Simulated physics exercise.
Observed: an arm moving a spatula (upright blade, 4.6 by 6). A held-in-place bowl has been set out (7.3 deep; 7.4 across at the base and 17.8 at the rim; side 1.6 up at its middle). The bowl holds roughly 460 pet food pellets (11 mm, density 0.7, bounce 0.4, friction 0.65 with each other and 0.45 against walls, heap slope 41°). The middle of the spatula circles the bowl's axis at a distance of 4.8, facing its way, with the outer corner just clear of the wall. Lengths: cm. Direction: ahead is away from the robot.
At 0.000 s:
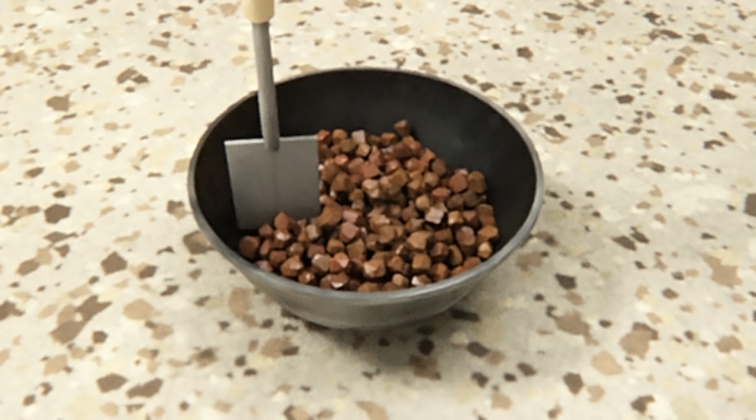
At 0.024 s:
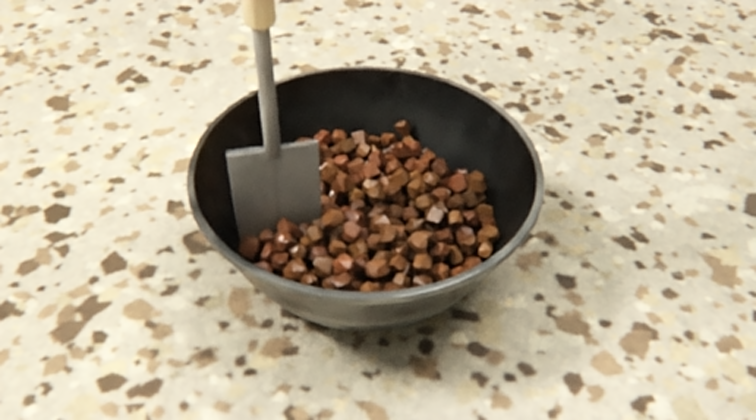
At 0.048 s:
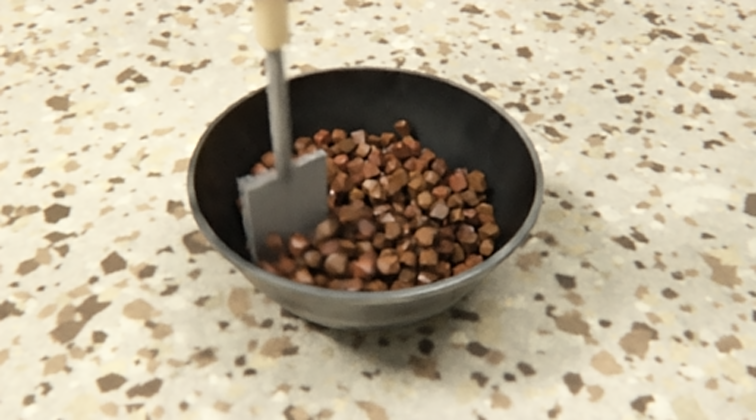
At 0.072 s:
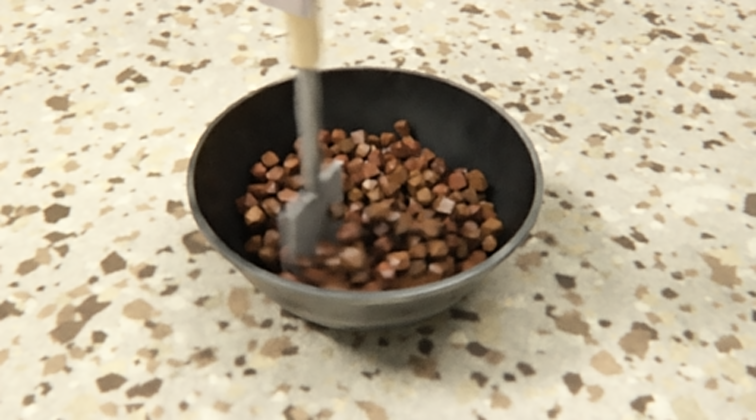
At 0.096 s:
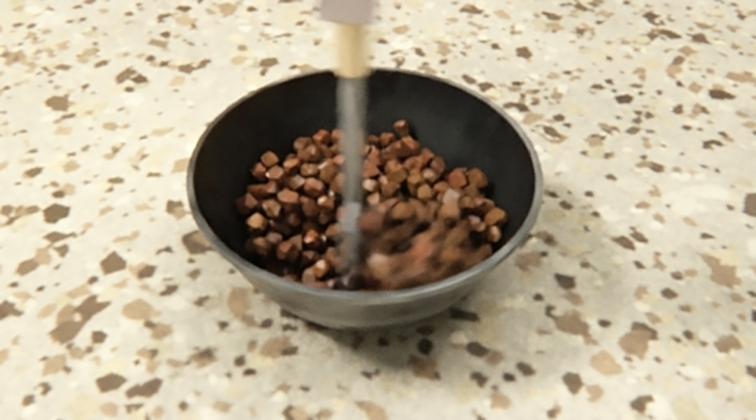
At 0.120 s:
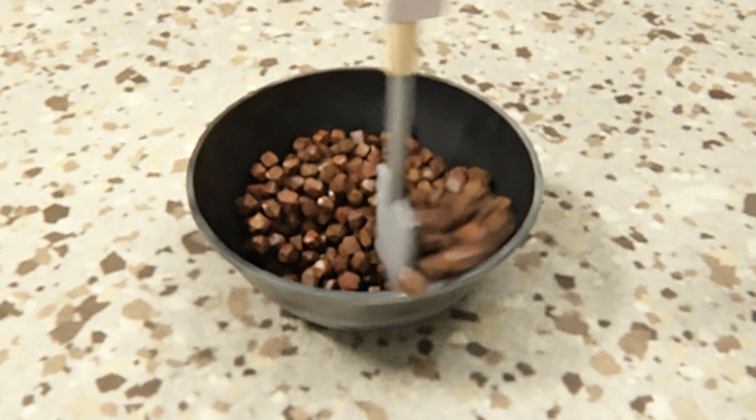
A robot arm sweeps an upright spatula rightward through brown pellets in a dark bowl.
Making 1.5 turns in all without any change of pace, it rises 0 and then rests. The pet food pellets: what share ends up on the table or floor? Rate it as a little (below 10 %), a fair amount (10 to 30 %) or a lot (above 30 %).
A lot.
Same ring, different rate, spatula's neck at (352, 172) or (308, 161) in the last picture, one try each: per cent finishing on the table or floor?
First try: About 35 %; second try: About 25 %.
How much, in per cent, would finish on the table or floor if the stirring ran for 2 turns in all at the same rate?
I'd reckon near 50 per cent.
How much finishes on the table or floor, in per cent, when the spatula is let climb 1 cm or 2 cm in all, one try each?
Near 35 in a hundred, then 25 in a hundred.
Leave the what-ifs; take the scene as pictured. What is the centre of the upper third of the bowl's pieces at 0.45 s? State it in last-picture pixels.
Estimated centre: (399, 266).
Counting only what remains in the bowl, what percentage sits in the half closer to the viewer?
Around 40 per cent of what the bowl keeps.
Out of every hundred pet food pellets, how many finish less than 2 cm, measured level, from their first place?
Around 20 per cent.
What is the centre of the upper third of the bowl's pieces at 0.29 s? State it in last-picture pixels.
I'd point to somewhere close to (313, 127).
After 0.29 s, 268° round, highest piece 15 above the table; 387 in the bowl, 8 on the table or floor, 70 in flight or on the tool.
After 0.45 s, 76° round, highest piece 11 above the table; 317 in the bowl, 97 on the table or floor, 51 in flight or on the tool.
After 0.74 s, 180° round, highest piece 7 above the table; 272 in the bowl, 191 on the table or floor, 2 in flight or on the tool.
After 1.44 s, 180° round, highest piece 6 above the table; 272 in the bowl, 193 on the table or floor.
At rest, 272 in the bowl, 193 on the table or floor. That is 42 % on the table or floor.
